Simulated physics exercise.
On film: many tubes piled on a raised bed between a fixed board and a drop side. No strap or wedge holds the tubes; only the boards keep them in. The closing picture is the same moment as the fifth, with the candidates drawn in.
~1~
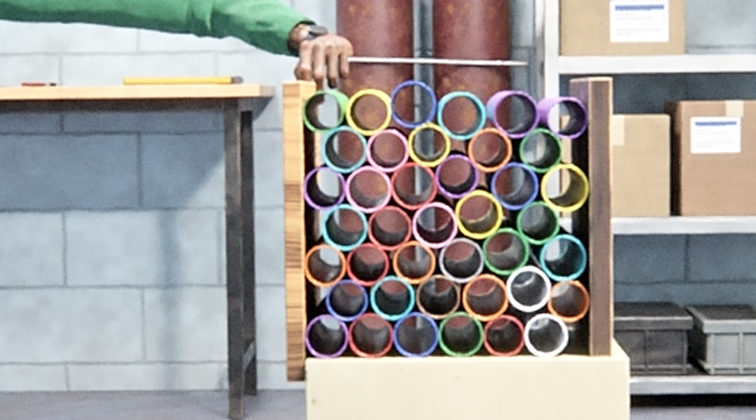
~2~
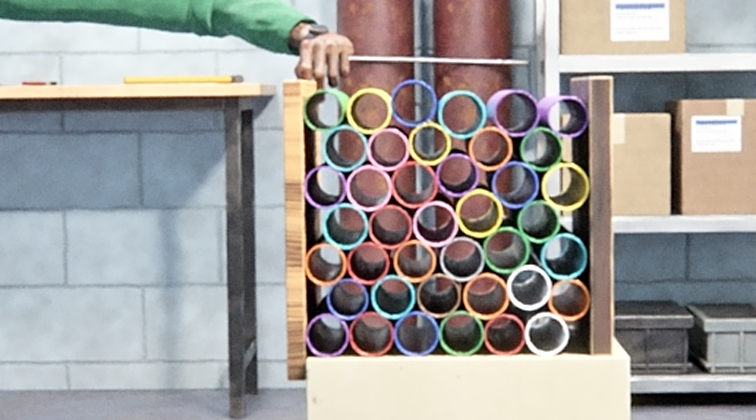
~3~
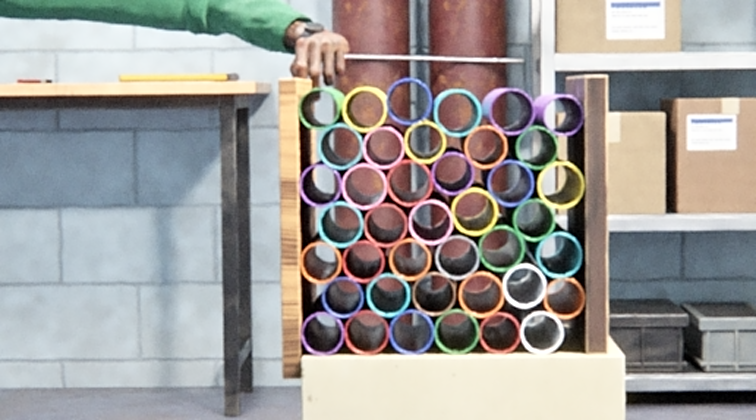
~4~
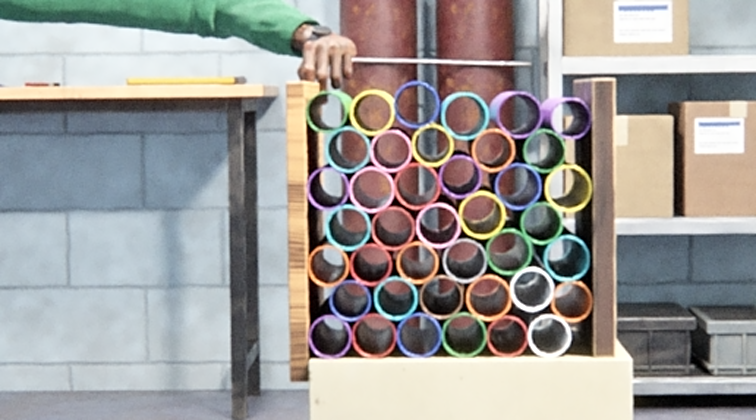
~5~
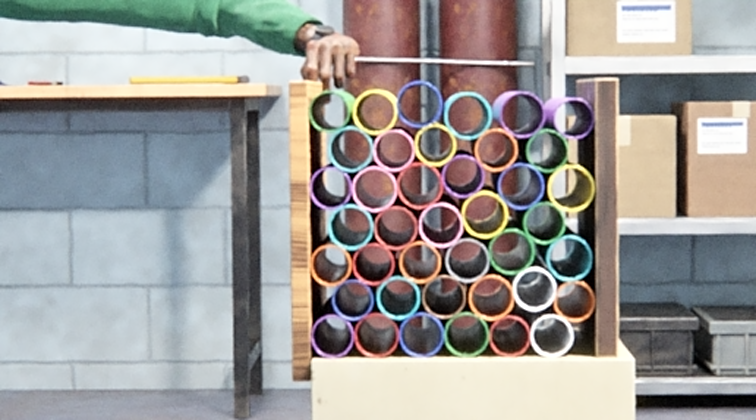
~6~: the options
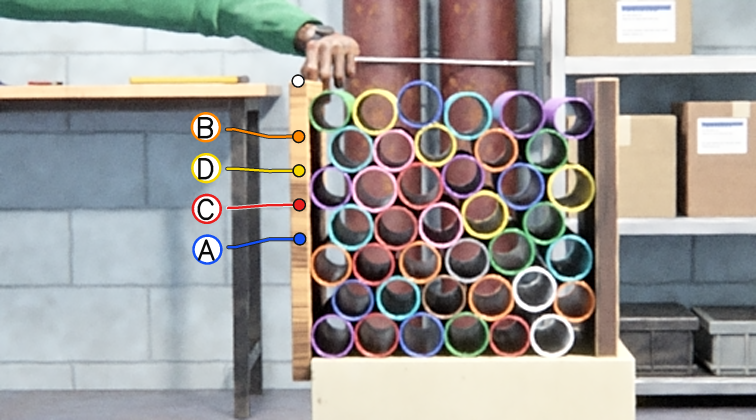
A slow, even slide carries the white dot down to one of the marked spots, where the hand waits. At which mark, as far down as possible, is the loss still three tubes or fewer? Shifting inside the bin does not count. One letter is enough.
At most to C.
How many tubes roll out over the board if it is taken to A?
At A the number is four.
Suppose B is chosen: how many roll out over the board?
The count is none.
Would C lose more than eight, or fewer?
At C, fewer than eight.
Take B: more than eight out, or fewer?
It loses fewer than eight.
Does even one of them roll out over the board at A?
At A: Yes.
On the copy, A at (300, 239); B at (298, 137); C at (299, 205); D at (299, 171); the white dot at (298, 81).
On C. First, top of the board (309, 140).
Then, top of the board (309, 204).
Finally, top of the board (309, 204), one out over the board.
By contrast, A four out over the board; B none out over the board; D none out over the board.
